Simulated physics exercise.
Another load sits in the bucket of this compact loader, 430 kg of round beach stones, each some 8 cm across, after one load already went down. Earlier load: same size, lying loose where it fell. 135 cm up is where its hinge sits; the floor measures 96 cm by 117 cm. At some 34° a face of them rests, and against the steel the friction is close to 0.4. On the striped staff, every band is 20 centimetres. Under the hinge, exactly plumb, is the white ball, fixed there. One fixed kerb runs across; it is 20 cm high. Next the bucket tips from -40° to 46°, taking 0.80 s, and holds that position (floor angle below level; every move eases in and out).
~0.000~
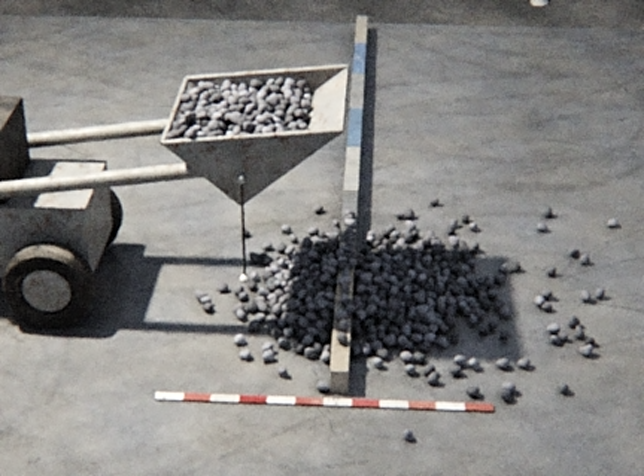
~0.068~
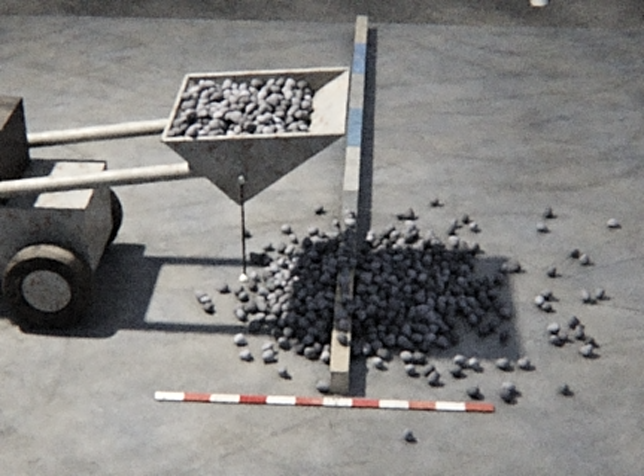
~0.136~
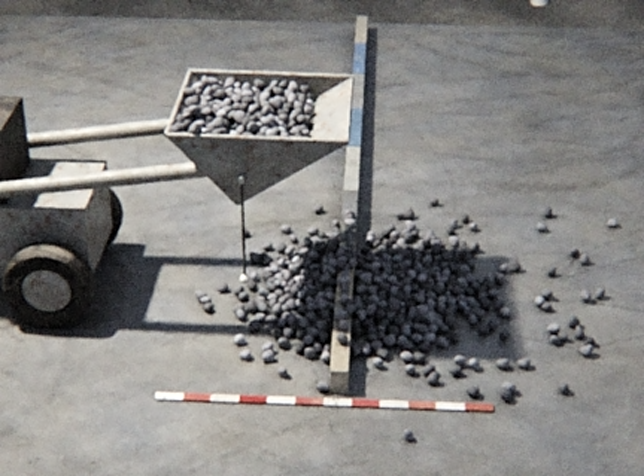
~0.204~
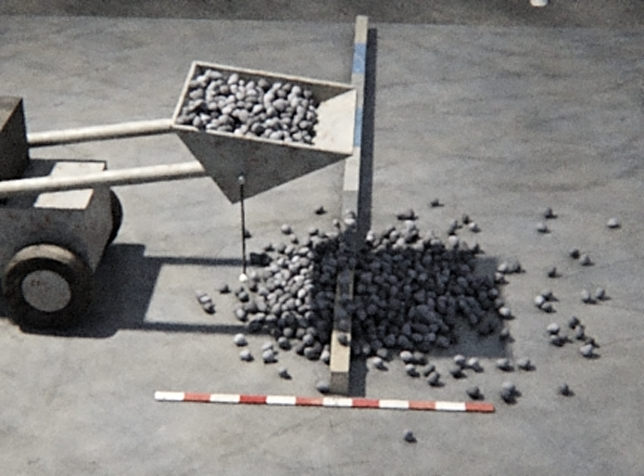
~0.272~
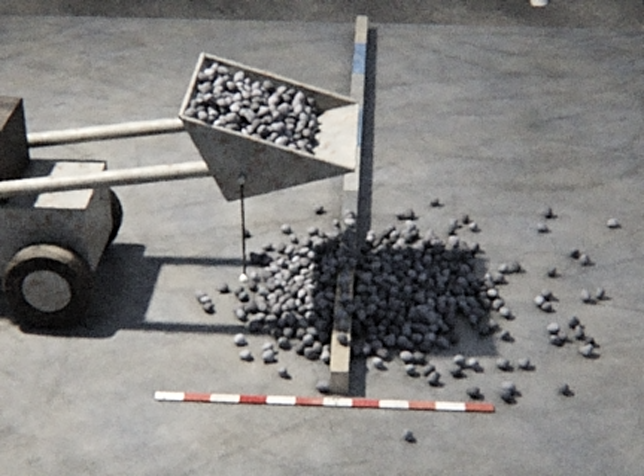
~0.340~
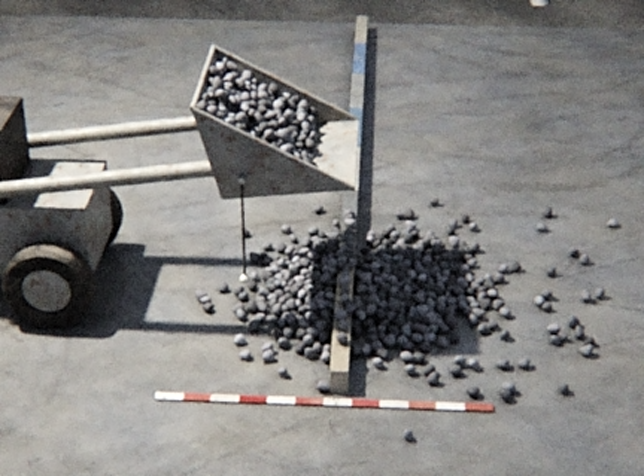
A loader's bucket full of gray stones tilts steadily down to the right above a loose pile.
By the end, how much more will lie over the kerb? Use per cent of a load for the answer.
About 74 per cent.
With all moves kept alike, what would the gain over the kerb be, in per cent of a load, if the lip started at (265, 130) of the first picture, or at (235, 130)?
Case one about 5 %, case two about 0 %.
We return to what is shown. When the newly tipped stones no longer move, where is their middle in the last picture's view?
They end up centred around (391, 284).
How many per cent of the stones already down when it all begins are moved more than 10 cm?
Roughly 25 per cent of them.
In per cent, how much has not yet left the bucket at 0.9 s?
Held: Around 65 % of the load.
After 0.6 s the floor is at 33°; in per cent of one load, 100 in the bucket, 43 on this side of the kerb, 58 over the kerb; the foremost stones are at (599, 296).
After 0.9 s the floor is at 46°; in per cent of one load, 65 in the bucket, 77 on this side of the kerb, 58 over the kerb; the foremost stones are at (599, 296).
After 1.2 s the floor is at 46°; in per cent of one load, 5 in the bucket, 82 on this side of the kerb, 113 over the kerb; the foremost stones are at (599, 296).
After 4.0 s the floor is at 46°; in per cent of one load, 0 in the bucket, 69 on this side of the kerb, 131 over the kerb; the foremost stones are at (613, 266). Net gain over the kerb, 74.
